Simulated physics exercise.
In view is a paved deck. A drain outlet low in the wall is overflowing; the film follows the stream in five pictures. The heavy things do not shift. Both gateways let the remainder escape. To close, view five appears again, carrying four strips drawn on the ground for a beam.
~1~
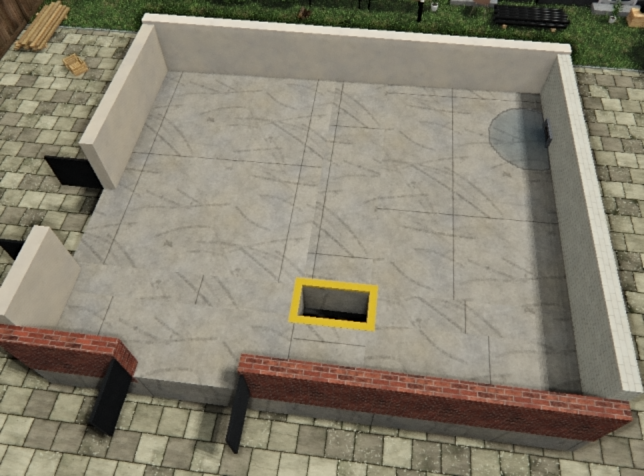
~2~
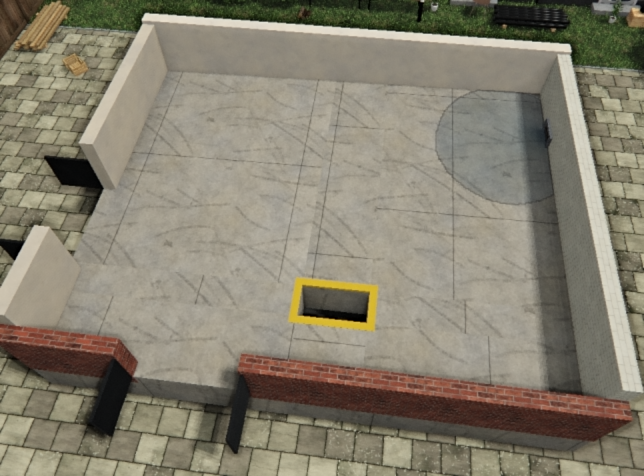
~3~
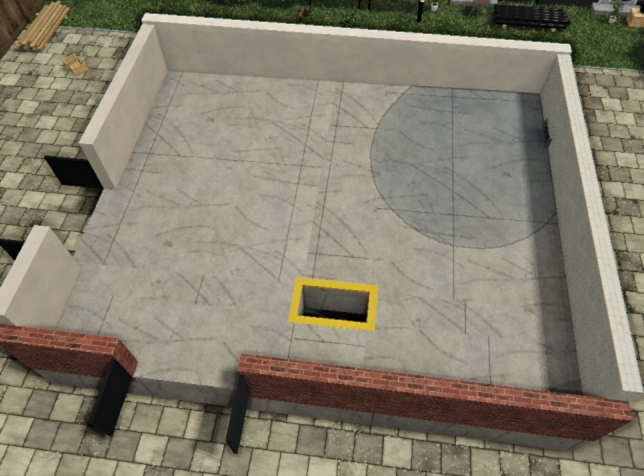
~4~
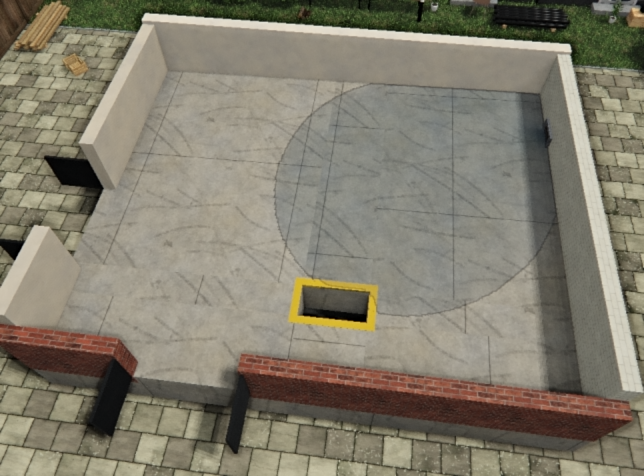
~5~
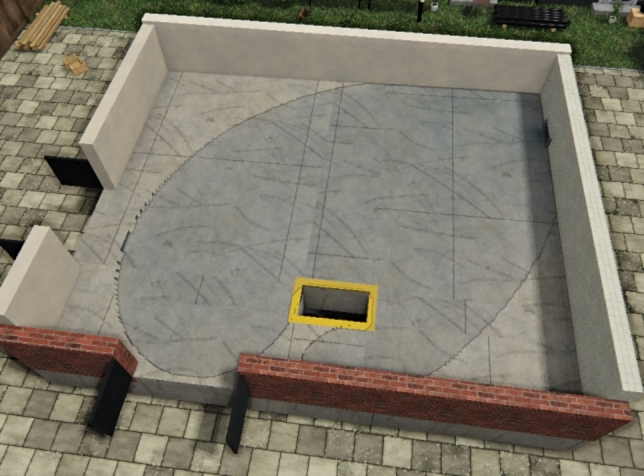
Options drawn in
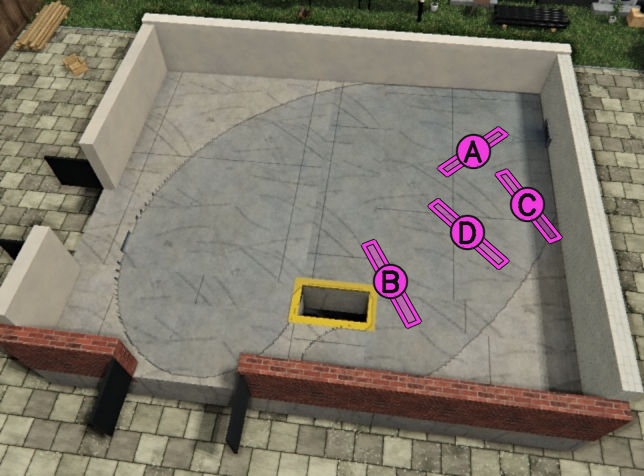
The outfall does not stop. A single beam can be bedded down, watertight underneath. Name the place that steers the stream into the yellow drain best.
A is best.
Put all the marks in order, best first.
The order is A, C, D, B.
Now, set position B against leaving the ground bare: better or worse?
Position B is worse.
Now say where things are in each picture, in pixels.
Outfall at (548, 133); yellow drain at (334, 304); open gate at (193, 368); open gate at (100, 227); water covers 3 % of the ground and shows as far out as (499, 148); yellow drain still dry.
Water covers 10 % of the ground and shows as far out as (442, 151); yellow drain still dry.
Water covers 21 % of the ground and shows as far out as (406, 220); yellow drain still dry.
Water covers 41 % of the ground and shows as far out as (305, 265); yellow drain still dry.
Water covers 67 % of the ground and shows as far out as (129, 307); yellow drain taking water.
On the marked copy, A from (443, 171) to (502, 131); B from (368, 243) to (413, 323); C from (501, 172) to (555, 239); D from (434, 203) to (502, 264).
With A, about 27 % of the stream runs into the yellow drain, about 72 % out by the gates.
With B, about 4 % of the stream runs into the yellow drain, about 96 % out by the gates.
With C, about 15 % of the stream runs into the yellow drain, about 85 % out by the gates.
With D, about 8 % of the stream runs into the yellow drain, about 92 % out by the gates.
